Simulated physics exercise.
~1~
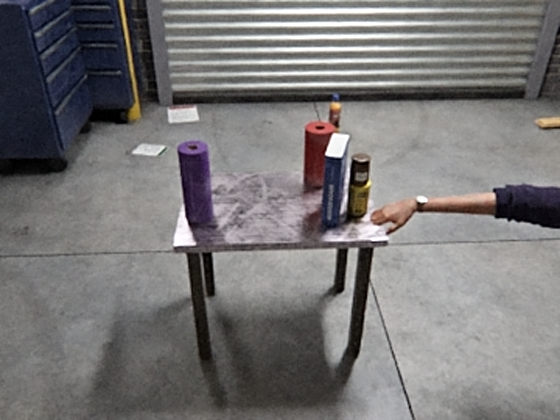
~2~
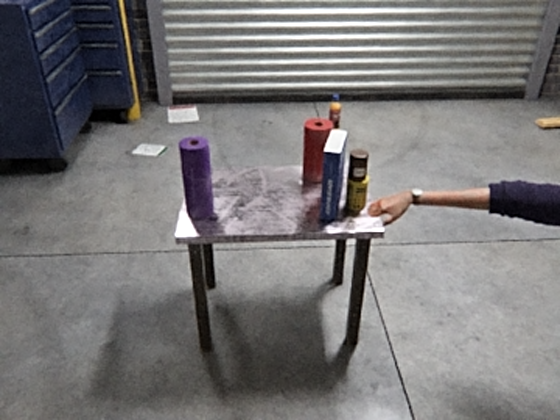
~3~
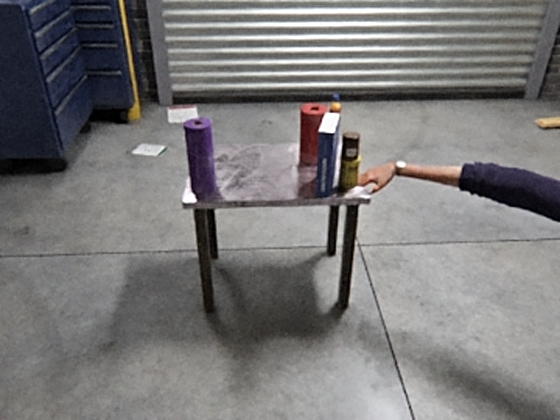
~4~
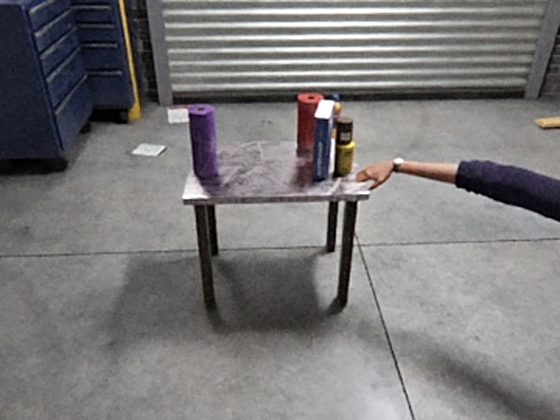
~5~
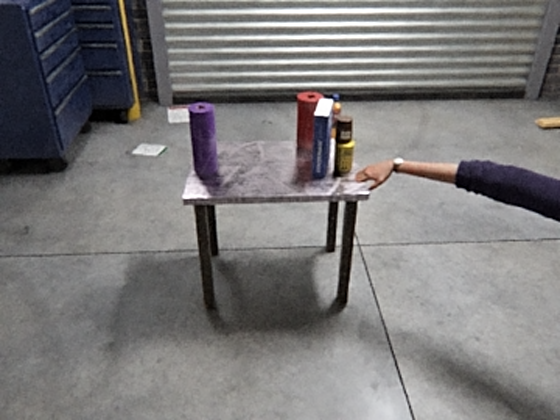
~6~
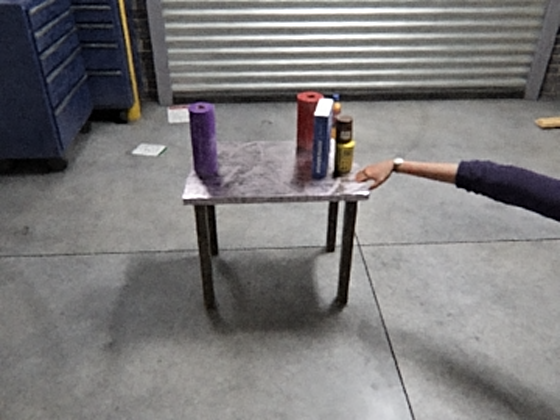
The clip opens on a small table standing on a concrete floor, with a purple roll on the left and a red roll, a blue book and a small stack of a brown jar on a yellow tin toward the right. A hand reaching in from the right holds the table's edge. The arm pushes the table a short way back toward the metal shutter, and the objects travel with it. The table then stops, while the things on top shift slightly farther back. Everything settles upright on the tabletop, with the hand still resting at its corner.
